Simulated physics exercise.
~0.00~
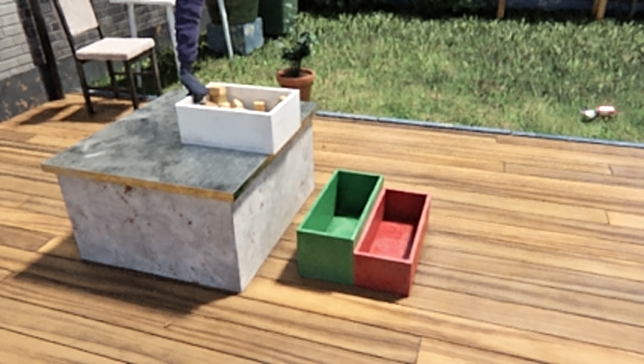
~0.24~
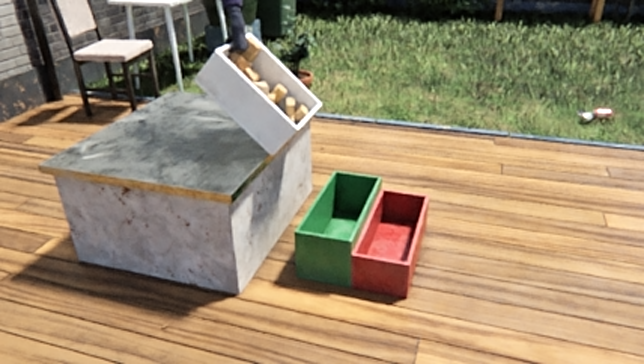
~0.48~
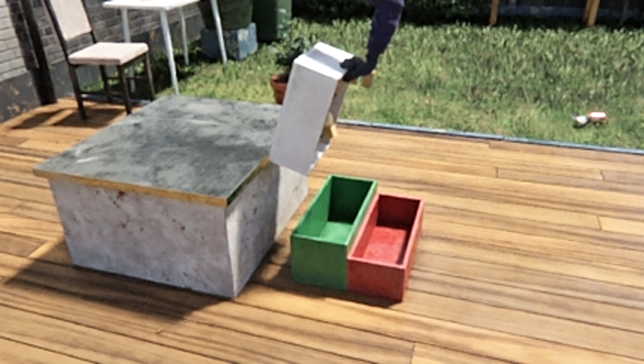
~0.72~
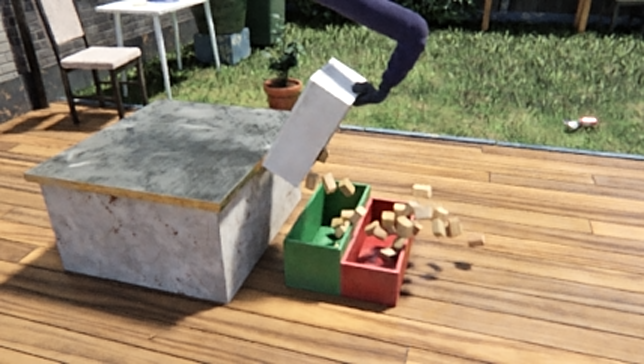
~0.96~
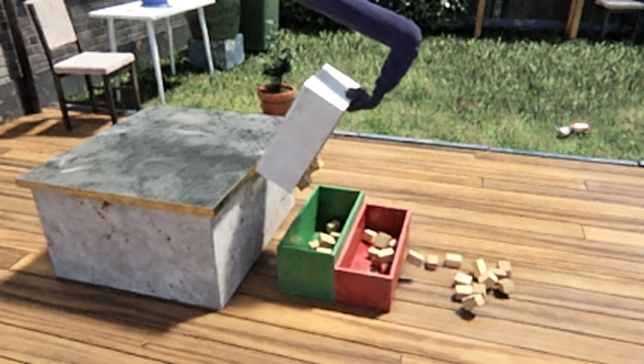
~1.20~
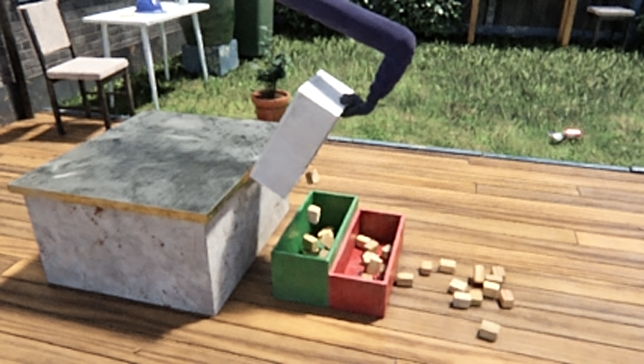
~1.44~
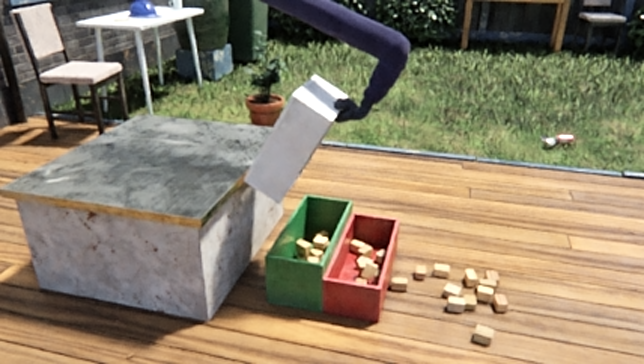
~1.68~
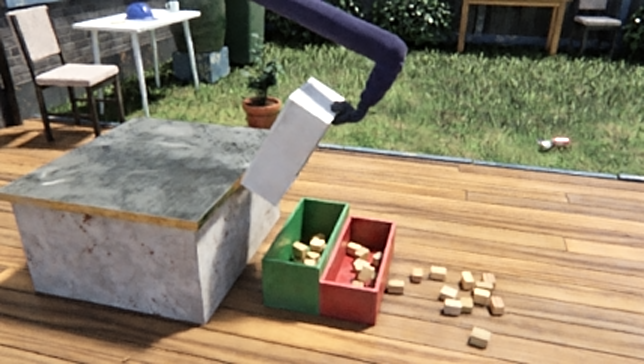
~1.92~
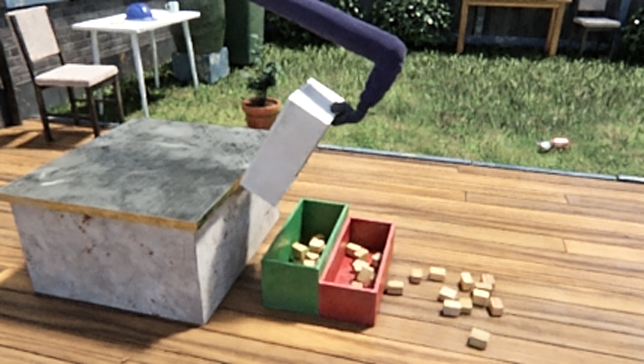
White crate tipping wooden blocks off a bench into green and red boxes, with many scattering on the decking beyond.
